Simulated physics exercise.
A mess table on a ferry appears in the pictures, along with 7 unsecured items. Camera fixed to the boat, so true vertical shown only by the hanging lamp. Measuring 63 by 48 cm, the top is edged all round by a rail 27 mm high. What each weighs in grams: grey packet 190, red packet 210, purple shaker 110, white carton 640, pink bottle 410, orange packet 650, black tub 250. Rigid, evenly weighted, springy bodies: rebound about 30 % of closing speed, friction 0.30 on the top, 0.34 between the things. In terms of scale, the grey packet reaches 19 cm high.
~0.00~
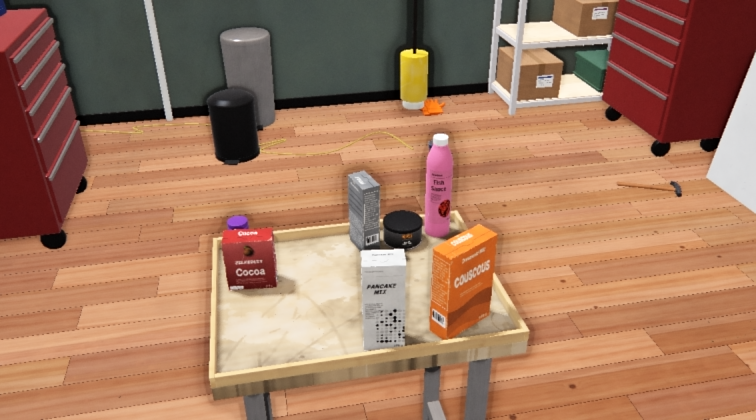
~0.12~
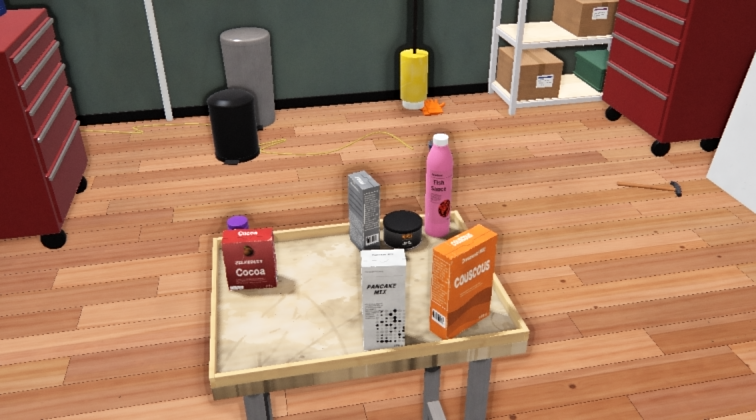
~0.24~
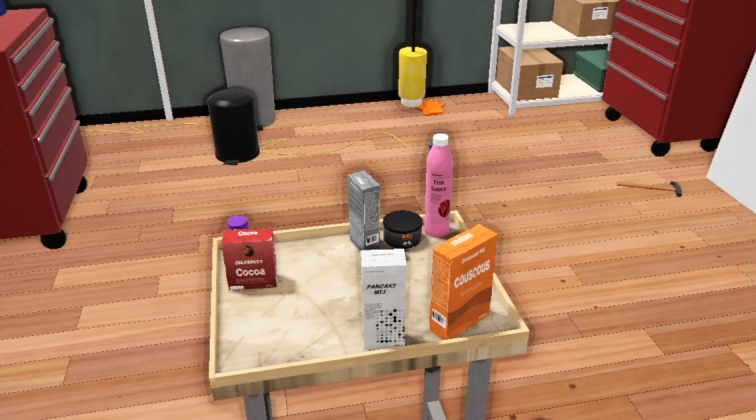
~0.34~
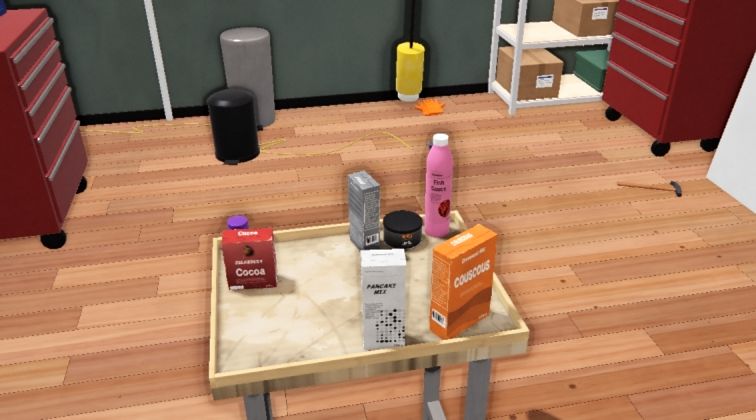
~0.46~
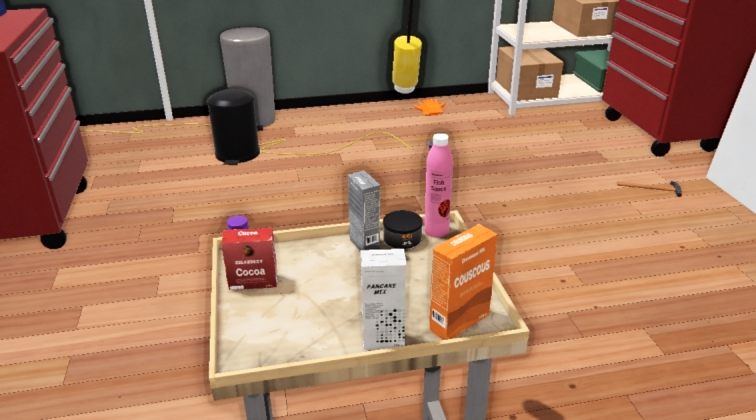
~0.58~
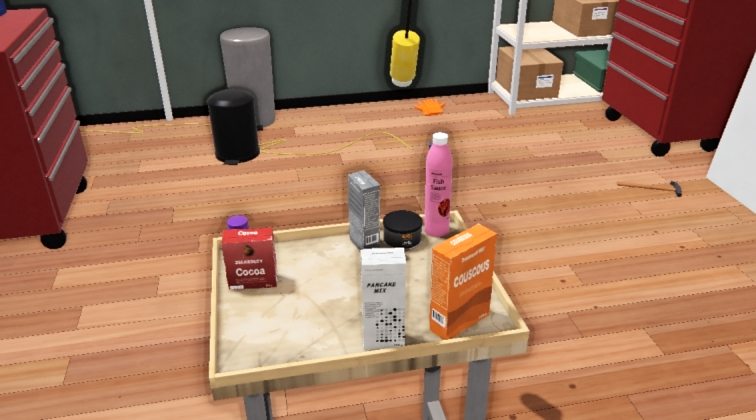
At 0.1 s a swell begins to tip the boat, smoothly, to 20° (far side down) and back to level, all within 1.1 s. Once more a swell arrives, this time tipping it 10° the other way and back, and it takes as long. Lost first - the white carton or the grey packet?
Answer: The former.
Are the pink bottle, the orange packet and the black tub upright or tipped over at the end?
In the last frame the pink bottle does not stay up, the orange packet does not stay up and the black tub remains up.
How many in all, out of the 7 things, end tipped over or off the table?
All told, 3.
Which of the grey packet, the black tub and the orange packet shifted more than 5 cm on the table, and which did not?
Grey packet: Remains in place; black tub: Remains in place; orange packet: Is displaced.
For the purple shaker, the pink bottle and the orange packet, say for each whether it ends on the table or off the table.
When everything stops, the purple shaker is still in bounds, the pink bottle is out of bounds, and the orange packet is still in bounds.
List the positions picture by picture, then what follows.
The first picture shows boat level; white carton (383, 302); grey packet (364, 214).
The second picture shows boat level; pink bottle (439, 186); orange packet (463, 283).
The third picture shows boat heeled 3°, far side down; black tub (403, 230); red packet (251, 259).
The fourth picture shows boat heeled 8°, far side down; pink bottle (439, 186).
The fifth picture shows boat heeled 15°, far side down; orange packet (463, 283); black tub (403, 230).
The sixth picture shows boat heeled 19°, far side down; white carton (383, 301); grey packet (364, 213).
After 0.88 s, boat heeled 13°, far side down; pink bottle now off the table; white carton 45° off its base near (381, 281); grey packet moved 2 cm near (363, 210).
After 1.08 s, boat heeled 2°, far side down; white carton on its side near (370, 282); grey packet moved 2 cm near (363, 210); orange packet on its side.
After 1.18 s, boat level; white carton on its side near (367, 281); grey packet moved 2 cm near (363, 210); orange packet on its side.
After 1.48 s, boat heeled 5°, near side down; white carton on its side near (367, 281); grey packet moved 2 cm near (362, 210); orange packet on its side.
In the end (2.8 s), off the table, pink bottle; toppled on the table, white carton and orange packet; the other 4 under 5 cm from the start. At the end, from the last picture's camera, white carton near (367, 281), grey packet near (363, 210). White carton went at 0.86 s; grey packet was never lost.
